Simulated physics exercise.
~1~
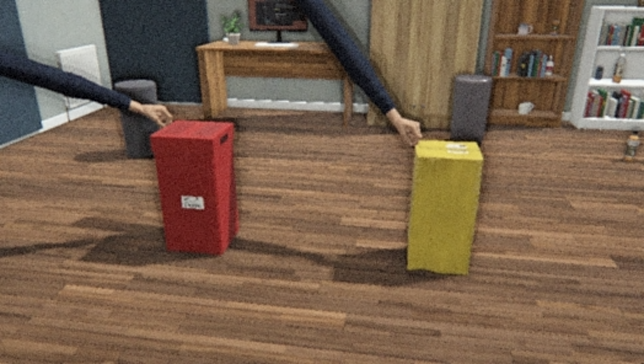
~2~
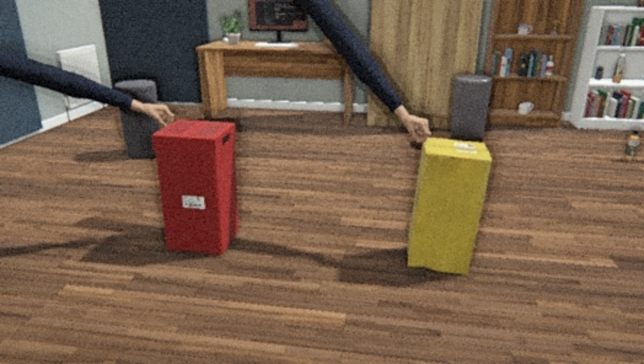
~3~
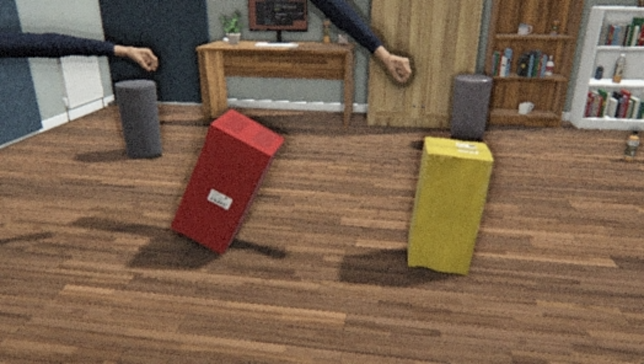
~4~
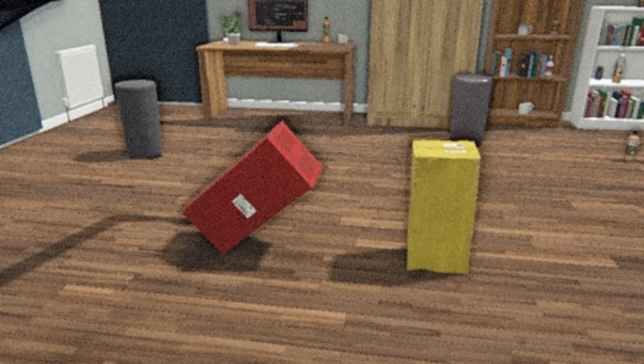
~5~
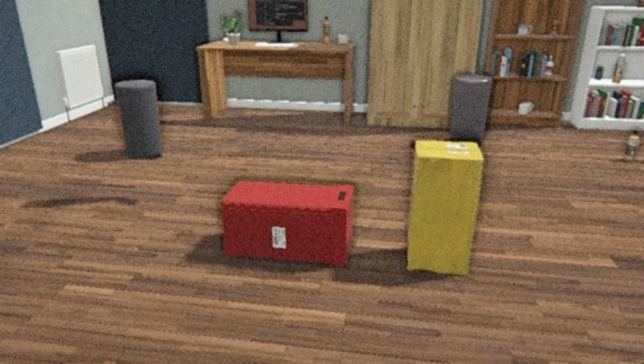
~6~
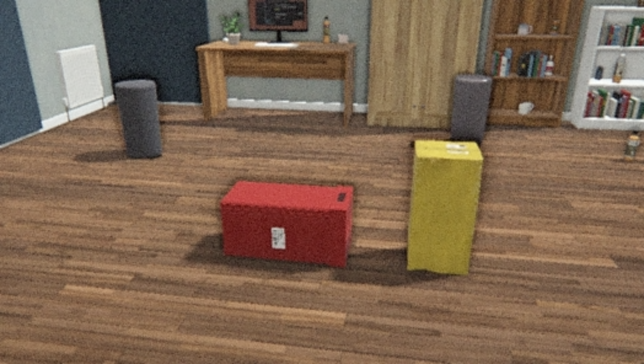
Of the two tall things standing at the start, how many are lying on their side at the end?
One of them is lying on its side at the end, the red tote, while the yellow parcel is still standing.
